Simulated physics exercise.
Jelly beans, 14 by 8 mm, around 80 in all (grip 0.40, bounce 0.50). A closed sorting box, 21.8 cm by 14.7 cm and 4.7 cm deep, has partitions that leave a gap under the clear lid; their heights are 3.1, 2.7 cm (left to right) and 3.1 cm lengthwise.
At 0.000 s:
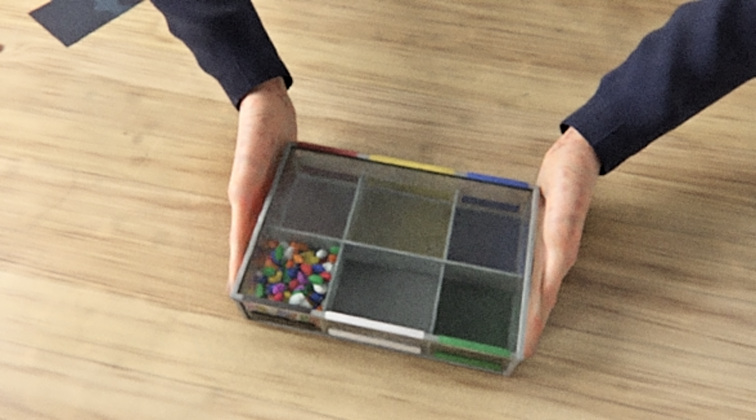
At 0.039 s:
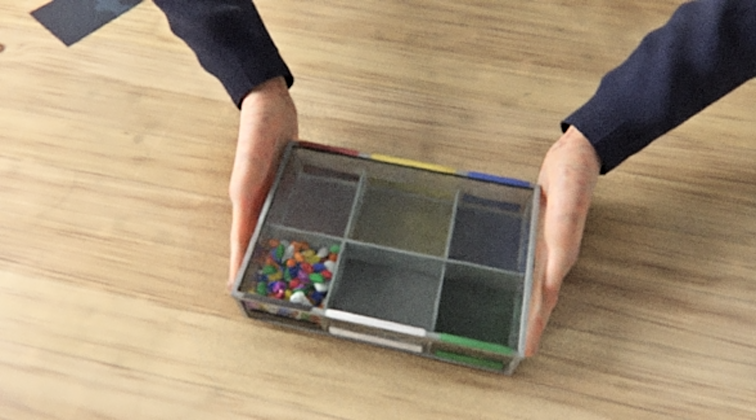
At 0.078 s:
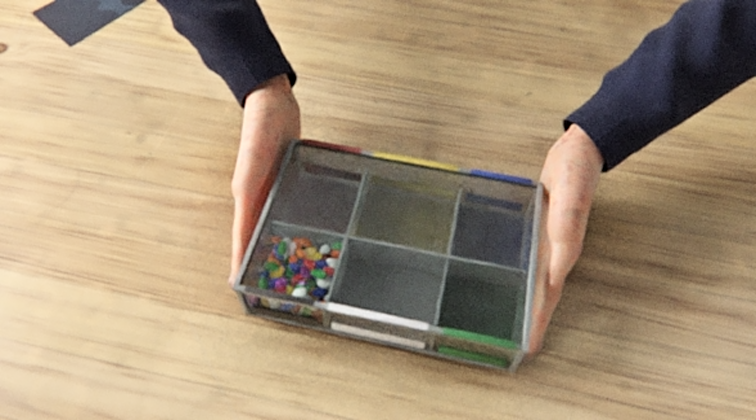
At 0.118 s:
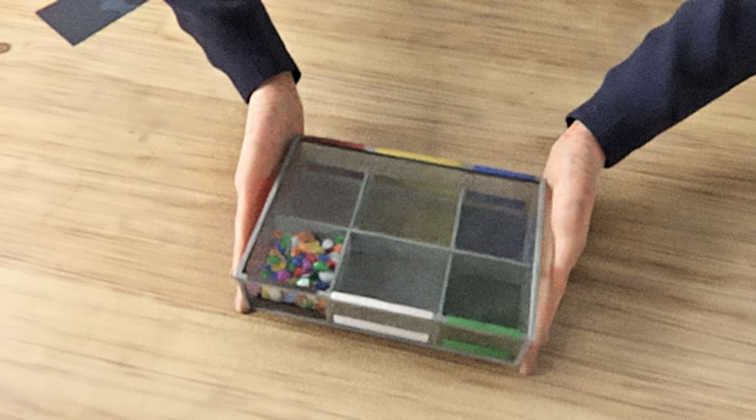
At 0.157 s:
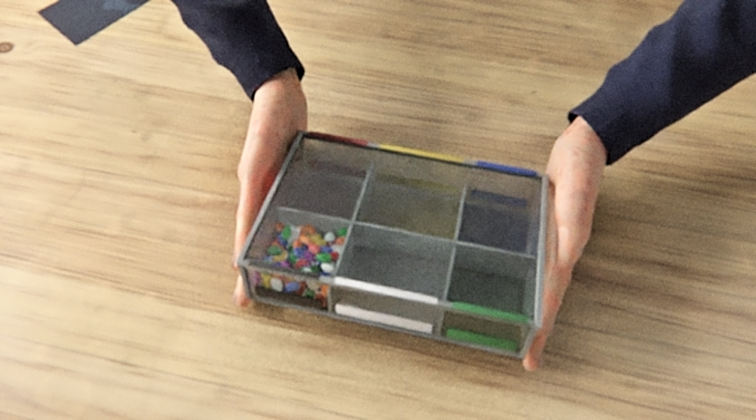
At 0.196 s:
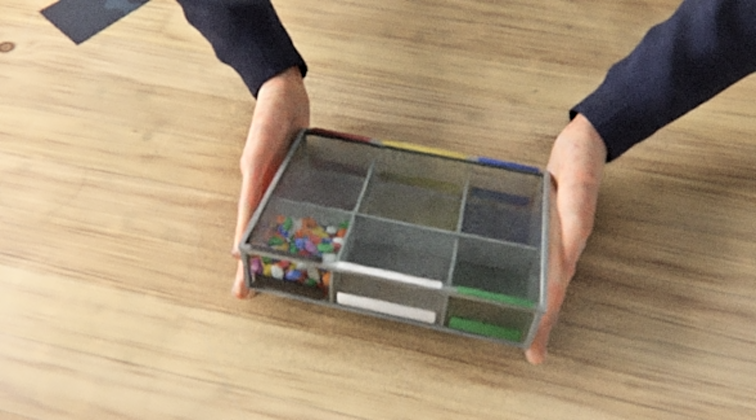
In this clip, two hands hold a clear-lidded, six-compartment box with colourful jelly beans in its front left section above a wooden surface, tilting it gradually backward so its front side comes more into view while the beans stay in that section.
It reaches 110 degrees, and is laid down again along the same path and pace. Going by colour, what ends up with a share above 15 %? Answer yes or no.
Red yes, blue no, green no, yellow no, white no, black yes.
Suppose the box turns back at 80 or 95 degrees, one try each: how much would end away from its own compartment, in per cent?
About 30 and 30 per cent.
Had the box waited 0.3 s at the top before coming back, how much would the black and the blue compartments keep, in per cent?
Then: Black 80; blue 0.
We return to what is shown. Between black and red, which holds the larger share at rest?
The black one has more.
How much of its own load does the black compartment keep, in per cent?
About 60 per cent.
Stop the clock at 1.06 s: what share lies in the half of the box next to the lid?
Roughly 60 per cent.
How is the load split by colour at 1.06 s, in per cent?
Red 25, blue 0, green 0, yellow 5, white 0, black 70.
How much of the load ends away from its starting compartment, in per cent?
Some 45 per cent.
Then, at 1.06 s, tilt 110 degrees; red 25 %, yellow 5 %, black 70 %.
After 1.63 s, tilt 49 degrees; red 30 %, yellow 10 %, black 60 %.
Then, at 2.26 s, tilt 0 degrees; red 35 %, yellow 10 %, black 55 %.
In the end, at 2.8 s, red 35 %, blue 0 %, green 0 %, yellow 10 %, white 0 %, black 55 %.
